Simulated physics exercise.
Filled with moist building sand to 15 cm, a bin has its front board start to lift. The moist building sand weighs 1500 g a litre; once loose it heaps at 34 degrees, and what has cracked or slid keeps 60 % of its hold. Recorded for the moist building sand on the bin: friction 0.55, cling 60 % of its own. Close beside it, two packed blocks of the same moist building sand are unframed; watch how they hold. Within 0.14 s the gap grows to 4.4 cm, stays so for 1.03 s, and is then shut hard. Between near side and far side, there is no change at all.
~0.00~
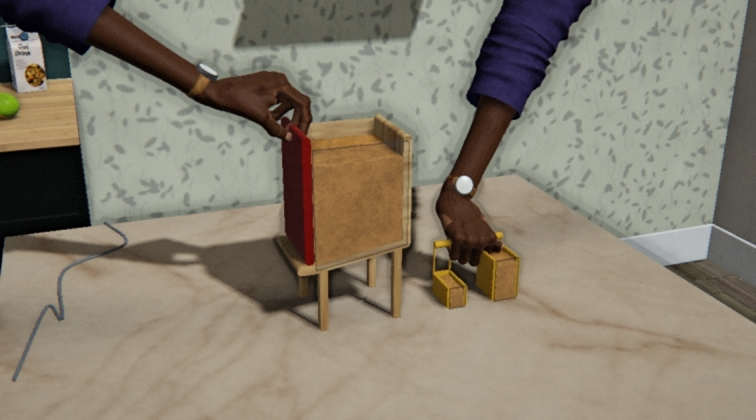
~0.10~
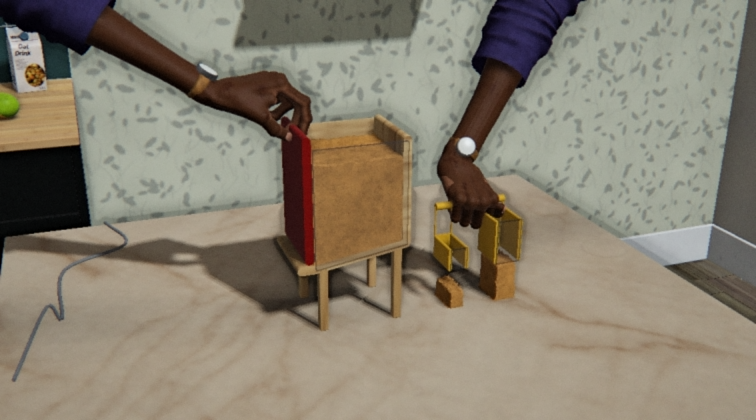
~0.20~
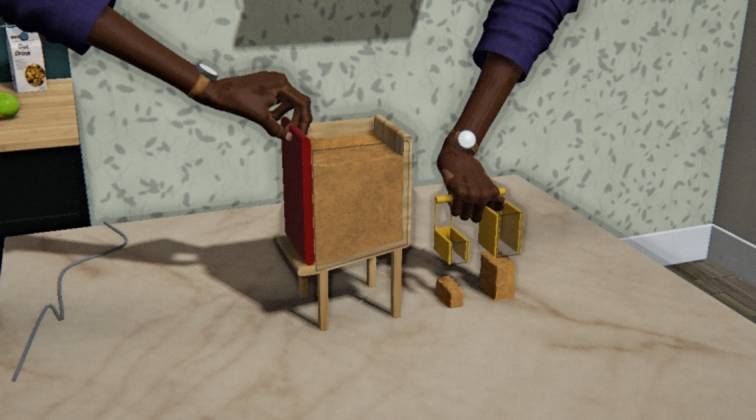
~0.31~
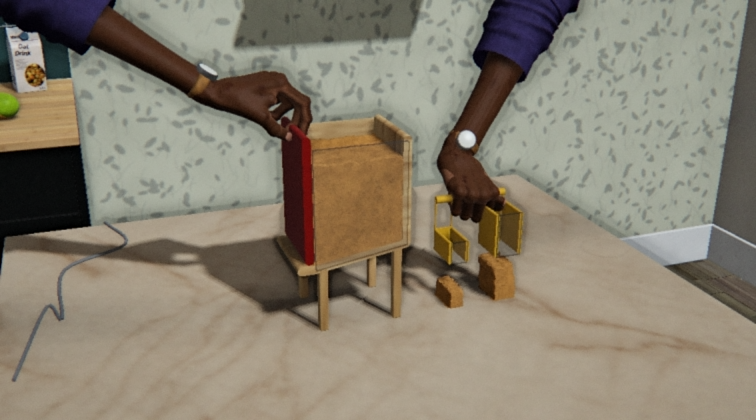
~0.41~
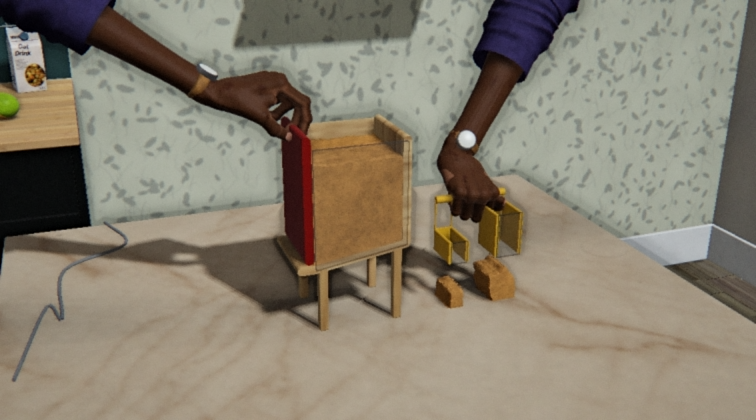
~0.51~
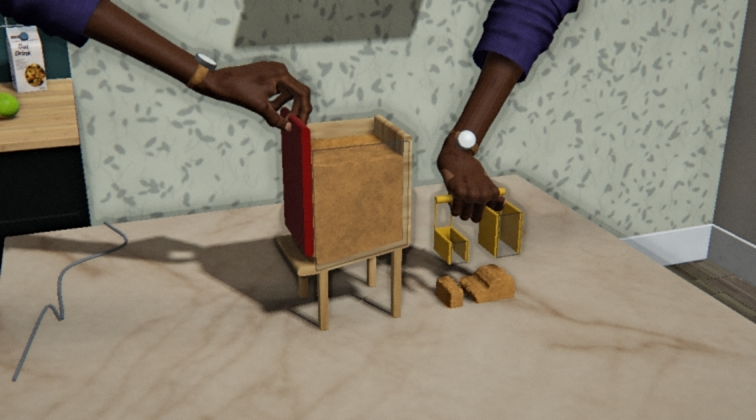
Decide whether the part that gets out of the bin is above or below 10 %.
The escaping part ends short of 10 percent.
After 0.79 s, the hatch is 4.4 cm open and 0 % is out.
After 1.12 s, the hatch is 4.4 cm open and 0 % is out.
After 1.45 s, the hatch is 4.4 cm open and 0 % is out.
After 1.77 s, the hatch is 1.2 cm open and 0 % is out.
After 1.96 s, the hatch is shut and 0 % is out.
